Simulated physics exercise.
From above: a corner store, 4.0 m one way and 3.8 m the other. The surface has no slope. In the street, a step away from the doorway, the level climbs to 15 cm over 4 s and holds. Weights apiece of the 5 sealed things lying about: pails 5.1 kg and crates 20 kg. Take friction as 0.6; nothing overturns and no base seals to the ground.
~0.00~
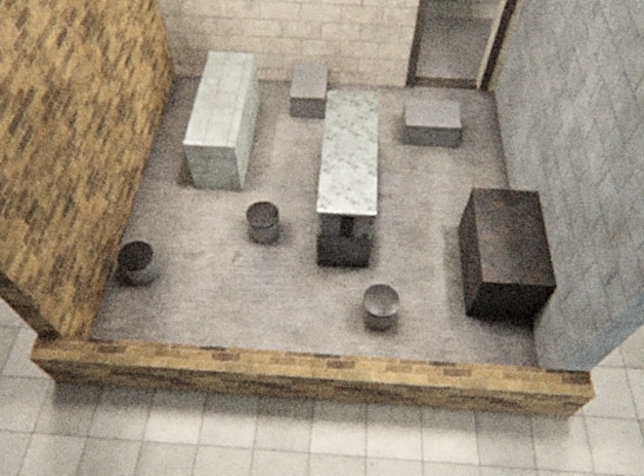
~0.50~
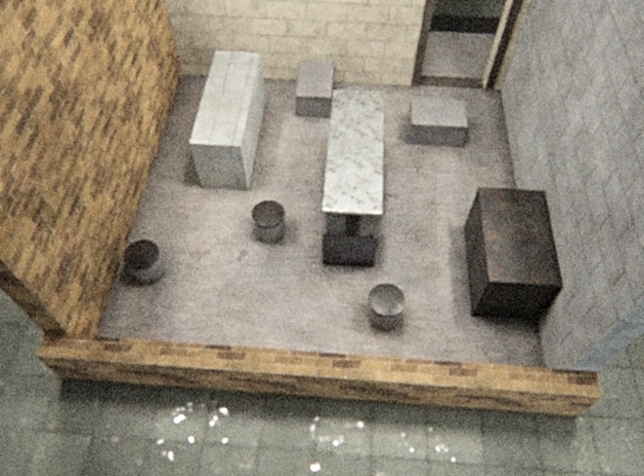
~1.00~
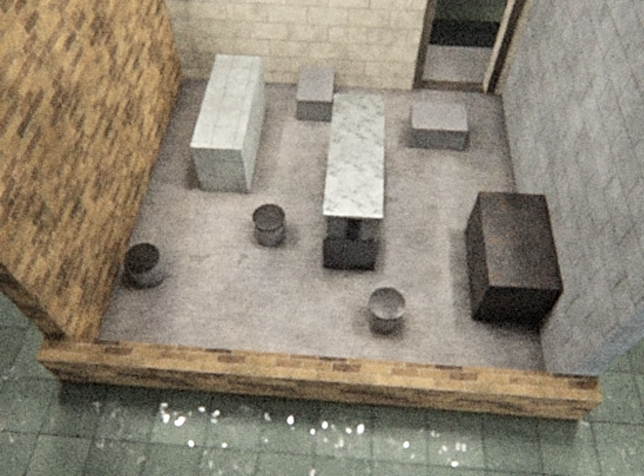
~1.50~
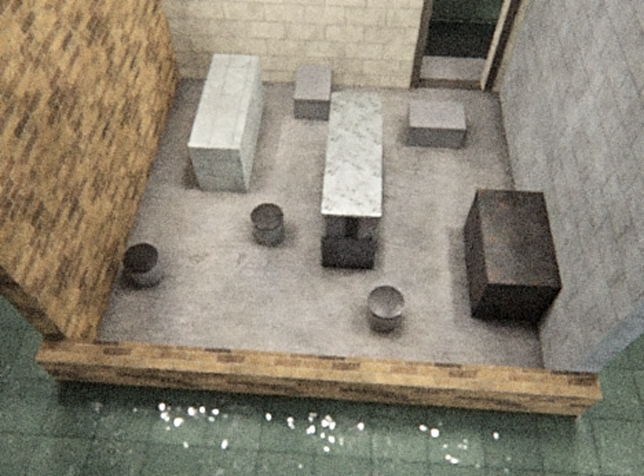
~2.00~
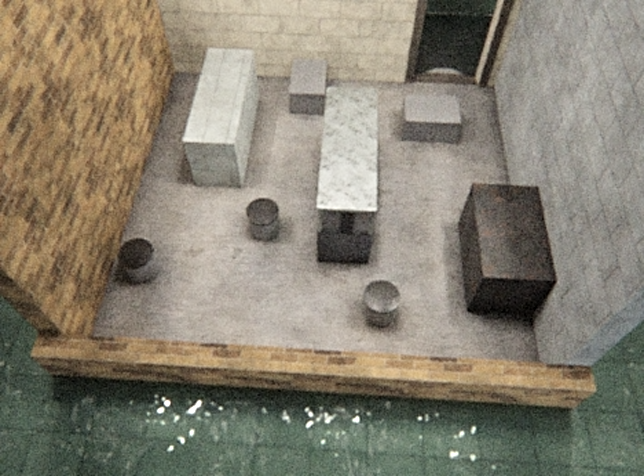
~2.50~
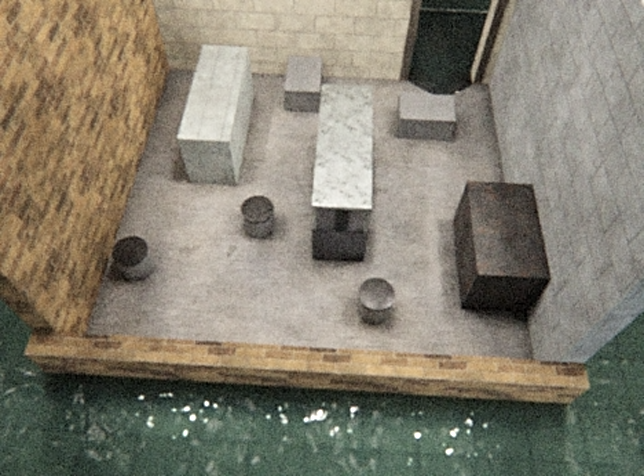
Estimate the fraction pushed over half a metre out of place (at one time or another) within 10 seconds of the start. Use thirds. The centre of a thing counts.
That comes to not even a third.
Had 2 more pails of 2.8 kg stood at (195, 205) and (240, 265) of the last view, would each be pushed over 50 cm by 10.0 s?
In that order: Less, short of it.
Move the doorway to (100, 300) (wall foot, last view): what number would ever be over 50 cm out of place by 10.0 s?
In that case 1 of them.
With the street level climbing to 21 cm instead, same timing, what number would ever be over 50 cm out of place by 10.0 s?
In that case 2 of them.
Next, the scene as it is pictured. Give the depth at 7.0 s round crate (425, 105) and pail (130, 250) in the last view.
About 5 and 0 cm.
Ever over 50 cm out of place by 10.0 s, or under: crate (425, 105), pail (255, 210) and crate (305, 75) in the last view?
In that order: Over, under, short of it.
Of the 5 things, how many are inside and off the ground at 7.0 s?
At that moment 0.
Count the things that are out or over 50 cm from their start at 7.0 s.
I count 0.
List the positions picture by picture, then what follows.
The first picture shows a pail at (262, 214) rests on the ground; a crate at (310, 80), on the bottom; water covers 0.0 m2; 0 of 5 have shifted.
The second picture shows a pail at (268, 213) rests on the ground; a crate at (315, 79), on the bottom; 0.0 m2 under water; 0 of 5 have shifted.
The third picture shows a pail at (269, 217) rests on the ground; a crate at (316, 83) rests on the ground; 0.0 m2 under water; 0 of 5 have shifted.
The fourth picture shows a pail at (267, 216) rests on the ground; a crate at (314, 82), on the bottom; water covers 0.0 m2; 0 of 5 have shifted.
The fifth picture shows a pail at (262, 211) rests on the ground; a crate at (309, 76), on the bottom; 0.0 m2 under water; 0 of 5 have shifted.
The sixth picture shows a pail at (257, 208) rests on the ground; a crate at (304, 73), on the bottom; water covers 0.1 m2; 0 of 5 have shifted.
After 3.5 s 0 of 5 are over 50 cm from their spots; 0 afloat.
After 4.5 s 0 of 5 are over 50 cm from their spots; 0 afloat.
After 7.0 s 0 of 5 are over 50 cm from their spots; 0 afloat.
After 10.0 s 1 of 5 are over 50 cm from their spots, and 1 have been at some point; 1 afloat.
